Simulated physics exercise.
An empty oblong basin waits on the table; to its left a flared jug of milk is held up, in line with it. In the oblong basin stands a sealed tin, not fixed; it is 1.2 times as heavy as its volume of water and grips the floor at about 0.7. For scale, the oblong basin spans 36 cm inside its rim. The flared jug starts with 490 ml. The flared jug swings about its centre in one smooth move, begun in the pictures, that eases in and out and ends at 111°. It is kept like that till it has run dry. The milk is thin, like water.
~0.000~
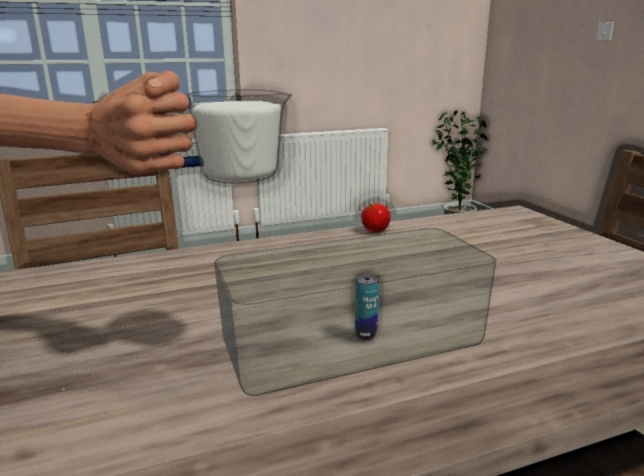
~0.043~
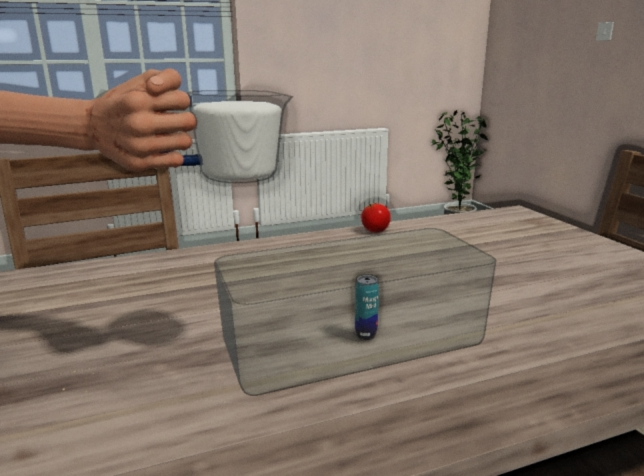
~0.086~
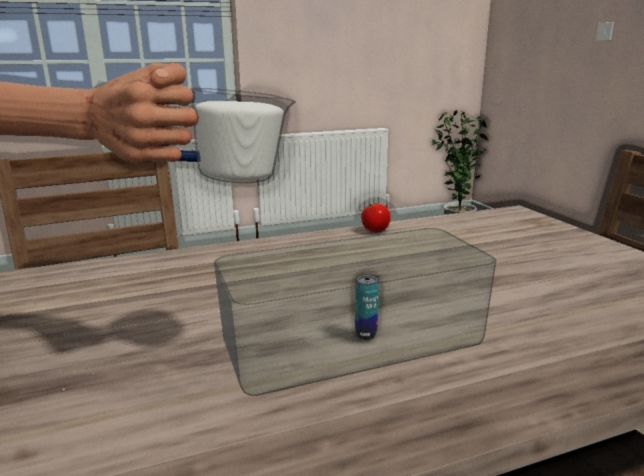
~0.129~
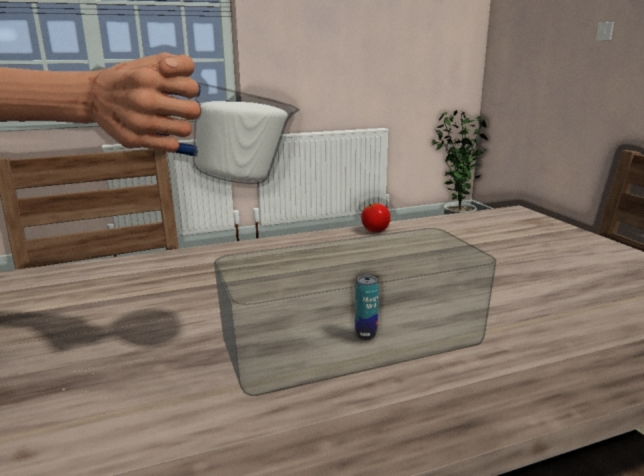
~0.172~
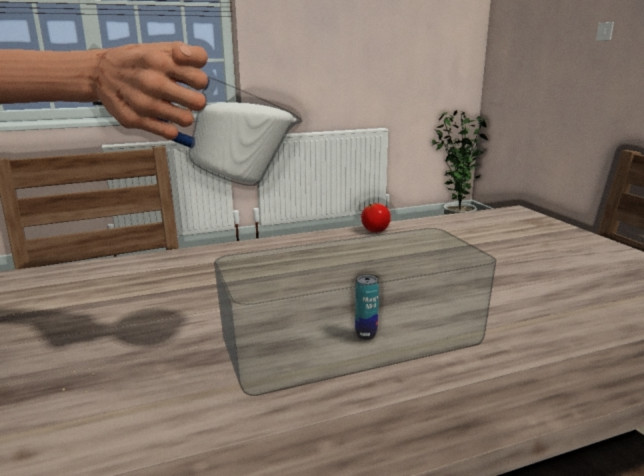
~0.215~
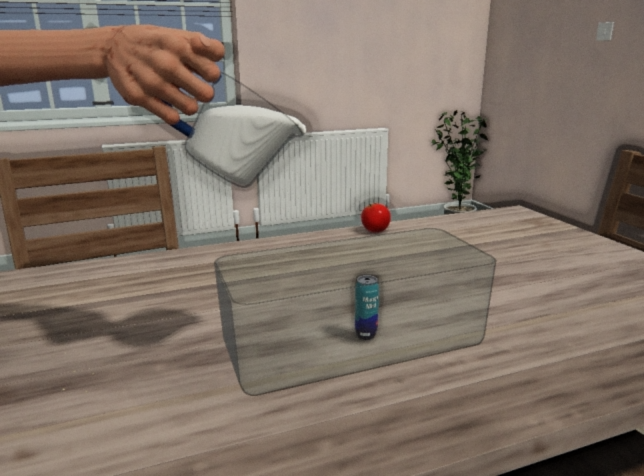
A hand tilting a clear jug of milk steadily rightward, left of an empty see-through basin on a wooden table.
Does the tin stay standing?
It falls.
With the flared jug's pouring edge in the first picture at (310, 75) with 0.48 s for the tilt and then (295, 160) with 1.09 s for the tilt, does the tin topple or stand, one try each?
First it topples; then it keeps standing.
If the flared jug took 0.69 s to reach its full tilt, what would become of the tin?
Then it falls.
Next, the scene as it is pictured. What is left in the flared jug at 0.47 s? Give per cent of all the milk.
Near 34 in a hundred.
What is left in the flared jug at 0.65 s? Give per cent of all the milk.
Some 3 per cent.
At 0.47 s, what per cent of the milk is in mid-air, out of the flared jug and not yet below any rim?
Near 44 in a hundred.
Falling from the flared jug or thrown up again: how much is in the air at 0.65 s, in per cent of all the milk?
Near 12 in a hundred.
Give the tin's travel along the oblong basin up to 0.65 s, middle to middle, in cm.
About 4 cm.
Then, 0.47 s in, the tilt is 105° and 33 per cent is still to pour; the tin stands where it began.
Then, 0.65 s in, the tilt is 111° and 3 per cent is still to pour; the tin leans 27°.
Then, 0.84 s in, the tilt is 111° and 0 per cent is still to pour; the tin lies on its side.
Then, 1.05 s in, the tilt is 111° and 0 per cent is still to pour; the tin lies on its side.
Finally, the tin lies on its side.
